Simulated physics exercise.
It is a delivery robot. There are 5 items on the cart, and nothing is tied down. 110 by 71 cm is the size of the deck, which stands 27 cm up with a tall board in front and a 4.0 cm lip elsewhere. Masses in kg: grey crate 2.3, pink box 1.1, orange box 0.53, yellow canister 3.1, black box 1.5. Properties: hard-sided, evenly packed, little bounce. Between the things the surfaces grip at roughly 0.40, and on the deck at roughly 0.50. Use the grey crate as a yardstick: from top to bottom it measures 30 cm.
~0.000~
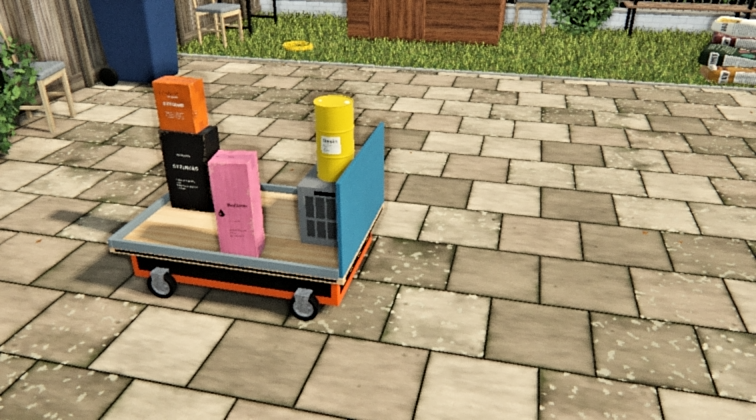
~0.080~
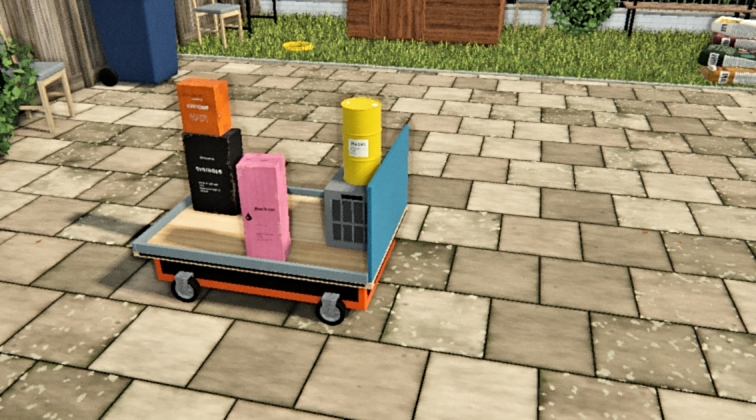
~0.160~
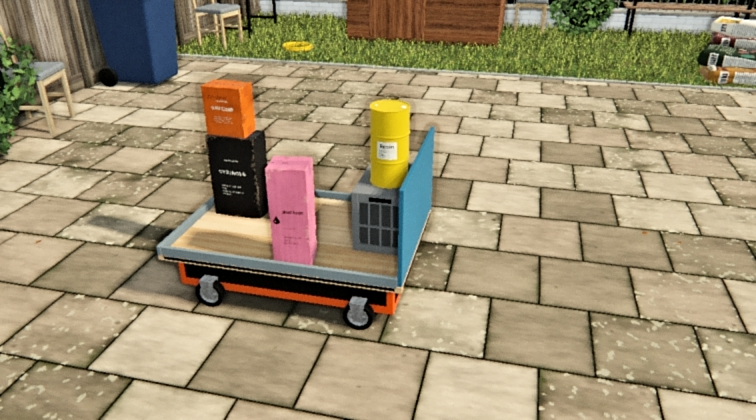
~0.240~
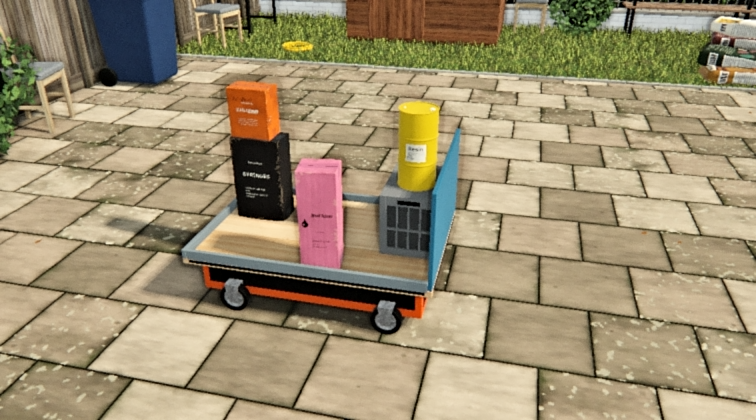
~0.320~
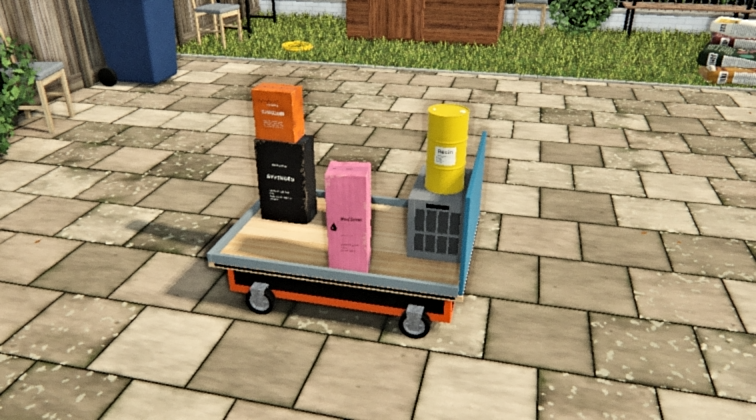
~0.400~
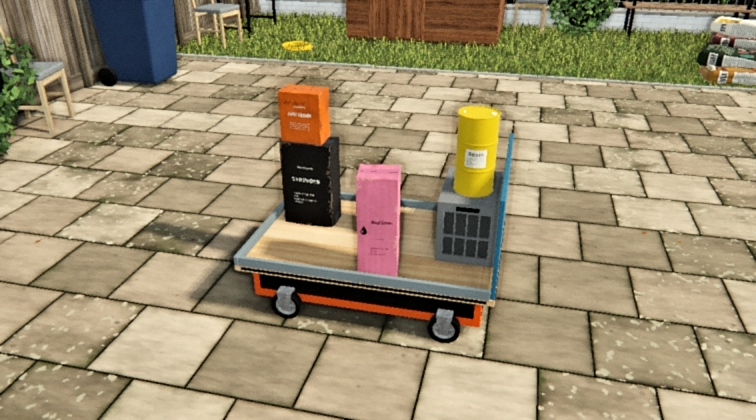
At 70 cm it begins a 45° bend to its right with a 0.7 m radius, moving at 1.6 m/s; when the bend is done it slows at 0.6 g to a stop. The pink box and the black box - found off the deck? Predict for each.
Prediction: The pink box is not off the deck, the black box is off the deck.
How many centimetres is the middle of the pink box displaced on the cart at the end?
It ends up around 32 cm from its start.
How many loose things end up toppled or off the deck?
4.
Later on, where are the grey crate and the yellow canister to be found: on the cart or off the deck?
Well, the grey crate is still in bounds, and the yellow canister is out of bounds.
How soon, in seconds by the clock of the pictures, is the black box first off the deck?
Answer: Near 1.3 s.
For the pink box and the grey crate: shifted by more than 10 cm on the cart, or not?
The pink box leaves its spot; the grey crate holds its spot.
By 0.90 s, cart has run 144 cm, turned 43°; yellow canister now off the deck; pink box tilted 50° near (509, 281); black box tilted 14° near (484, 219).
By 1.20 s, cart has run 176 cm, turned 45°; orange box now off the deck; pink box on its side near (585, 356); black box tilted 57° near (577, 259).
When it is over (1.8 s), off the deck, orange box, yellow canister and black box; lying over on the cart, pink box; the last one within 10 cm of the start. In the last view, pink box near (591, 360).
